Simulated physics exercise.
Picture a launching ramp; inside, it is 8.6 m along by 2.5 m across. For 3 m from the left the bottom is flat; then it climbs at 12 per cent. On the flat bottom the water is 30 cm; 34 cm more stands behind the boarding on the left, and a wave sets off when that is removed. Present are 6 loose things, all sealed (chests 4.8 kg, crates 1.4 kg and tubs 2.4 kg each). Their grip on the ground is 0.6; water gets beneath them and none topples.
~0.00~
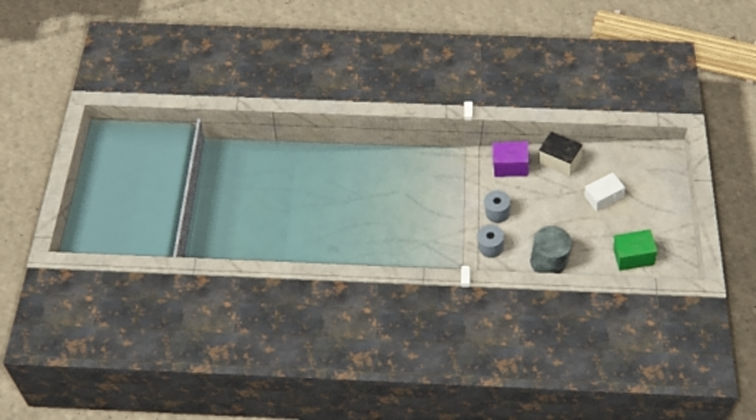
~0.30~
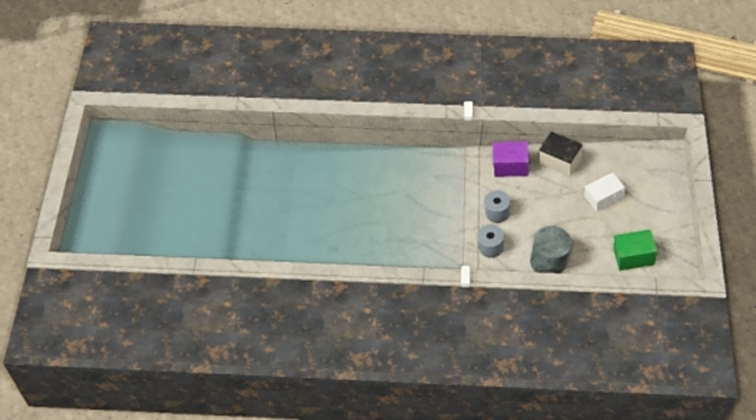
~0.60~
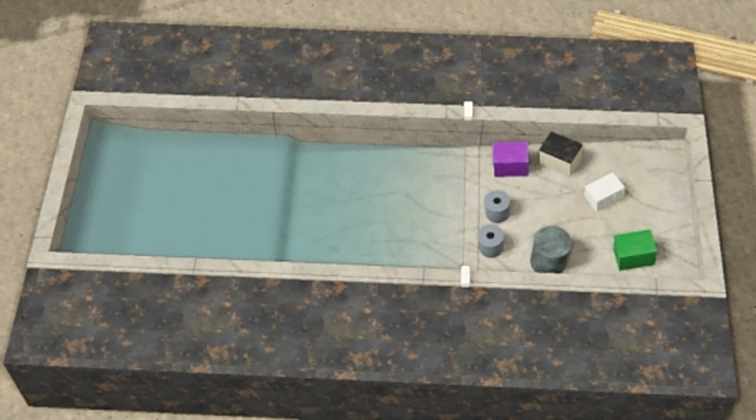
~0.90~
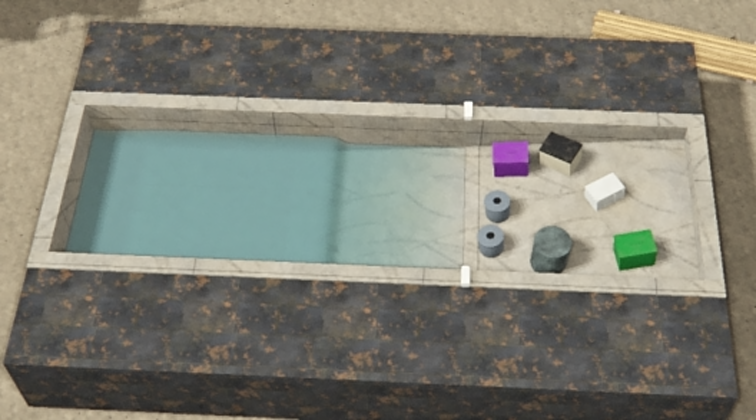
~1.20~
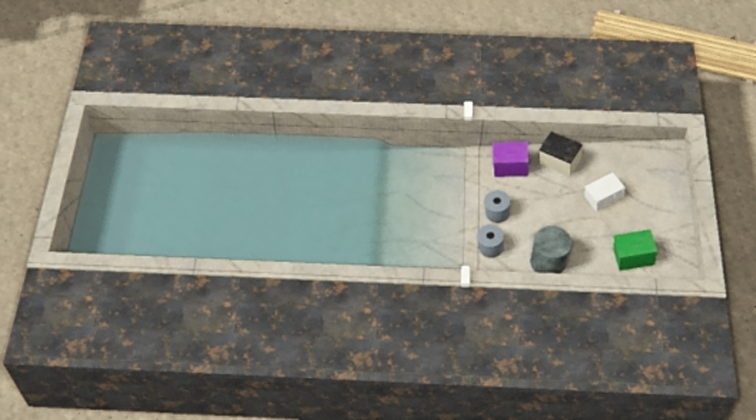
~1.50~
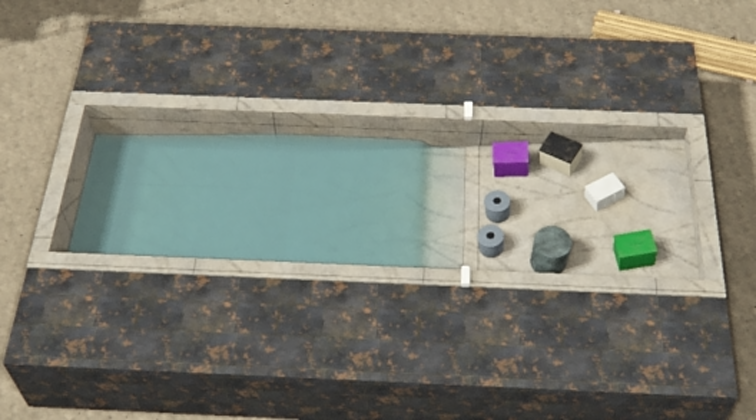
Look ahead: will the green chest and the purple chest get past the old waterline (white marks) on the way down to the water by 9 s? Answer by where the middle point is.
One by one: Green chest: Not over; purple chest: Over.
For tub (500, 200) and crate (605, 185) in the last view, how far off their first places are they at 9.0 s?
Net displacement, in order: 140 cm; 350 cm.
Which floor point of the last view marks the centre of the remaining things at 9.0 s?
Centre of the remaining things: Roughly (399, 209).
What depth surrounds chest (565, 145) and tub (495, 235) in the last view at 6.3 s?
I'd estimate 4 cm for the first and 4 cm for the second.
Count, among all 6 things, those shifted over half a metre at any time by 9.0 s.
Total: 6.
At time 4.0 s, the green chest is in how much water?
Somewhere close to 5 cm.
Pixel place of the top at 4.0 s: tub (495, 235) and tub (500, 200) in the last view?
I'd say close to (643, 209) and close to (685, 216).
After 2.1 s the green chest is near (639, 243), 0.0 m from its start, aground; the purple chest is near (520, 152), 0.1 m from its start, aground; 0 of 6 are over the mark; 0 afloat.
After 4.0 s the green chest is near (648, 247), 0.1 m from its start, afloat; the purple chest is near (563, 155), 0.7 m from its start, afloat; 0 of 6 are over the mark; 6 afloat.
After 6.3 s the green chest is near (583, 257), 0.8 m from its start, afloat; the purple chest is near (385, 180), 1.9 m from its start, afloat; 1 of 6 are over the mark; 6 afloat.
After 9.0 s the green chest is near (582, 259), 0.8 m from its start, aground; the purple chest is near (330, 195), 2.7 m from its start, afloat; 5 of 6 are over the mark; 5 afloat.
